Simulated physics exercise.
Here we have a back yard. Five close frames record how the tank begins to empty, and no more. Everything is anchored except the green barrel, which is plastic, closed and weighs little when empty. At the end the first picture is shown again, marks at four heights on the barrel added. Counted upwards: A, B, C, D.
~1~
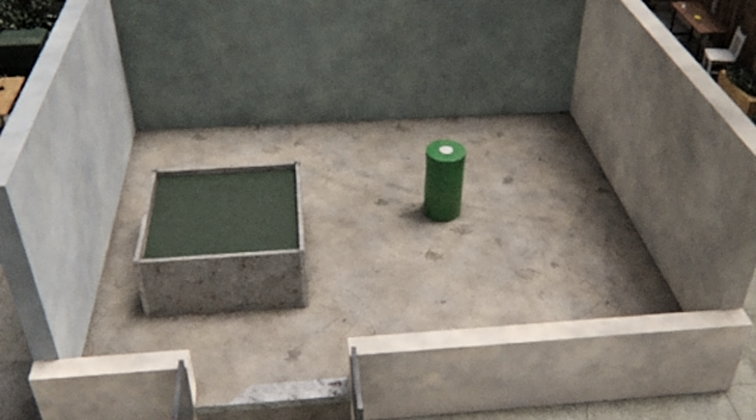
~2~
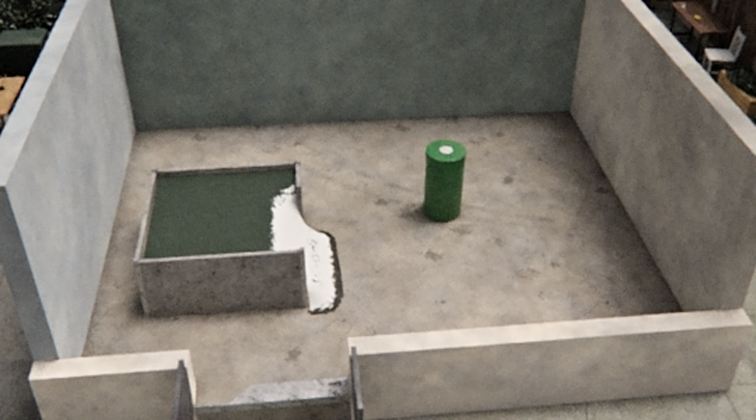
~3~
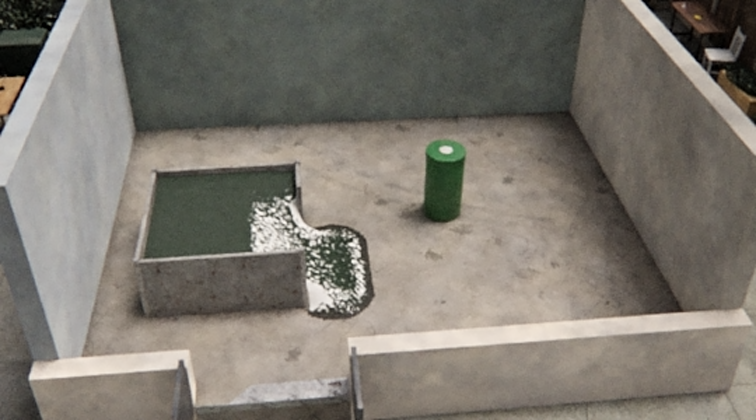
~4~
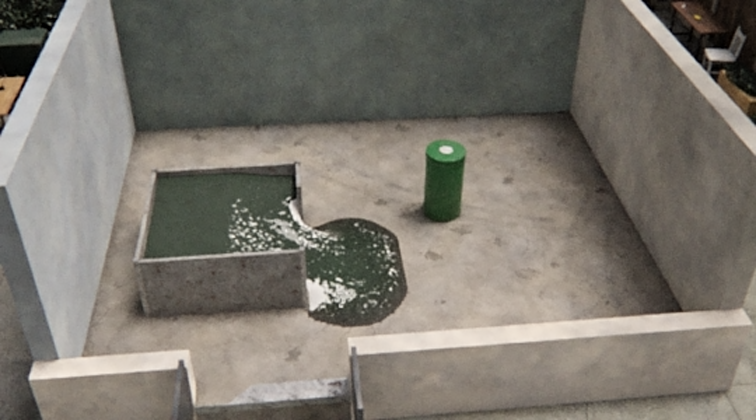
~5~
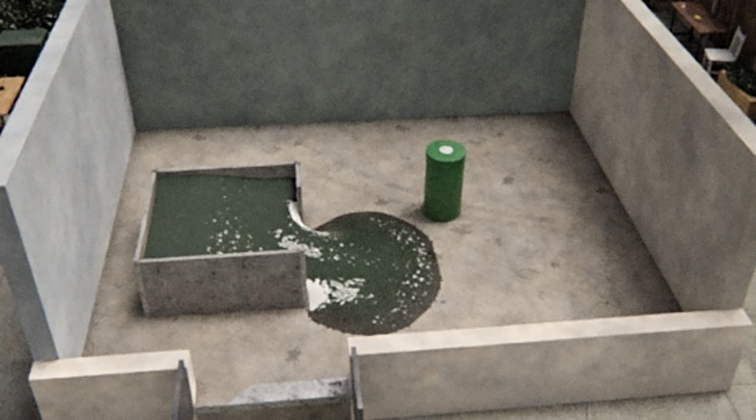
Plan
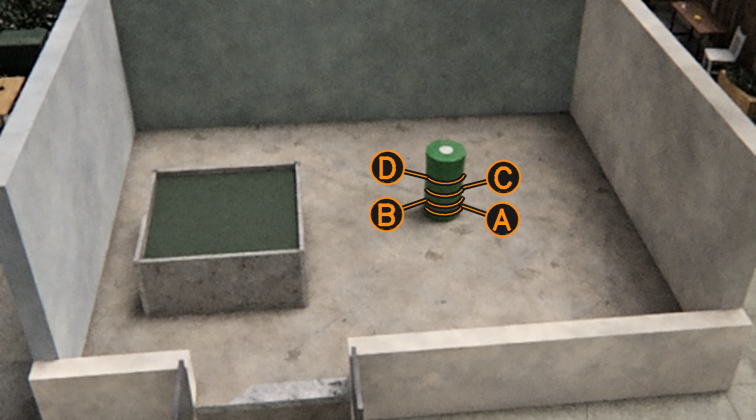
A square tank of dark green water stood in a walled yard beside a green barrel, then water poured out its right side and spread in a widening puddle across the ground towards the unmoving barrel.
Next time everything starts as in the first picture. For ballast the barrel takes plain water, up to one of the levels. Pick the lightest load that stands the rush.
The answer is line B.
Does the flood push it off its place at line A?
Yes.
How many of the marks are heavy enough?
Three of the four.
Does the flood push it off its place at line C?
No, not at all.
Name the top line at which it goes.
A it is.
In orange, A at (446, 214); B at (446, 206); C at (447, 196); D at (447, 183); from the bottom up A, B, C, D.
If A is chosen, it is pushed about its own width away.
If B is chosen, it does not move.
If C is chosen, it does not move.
If D is chosen, it does not move.
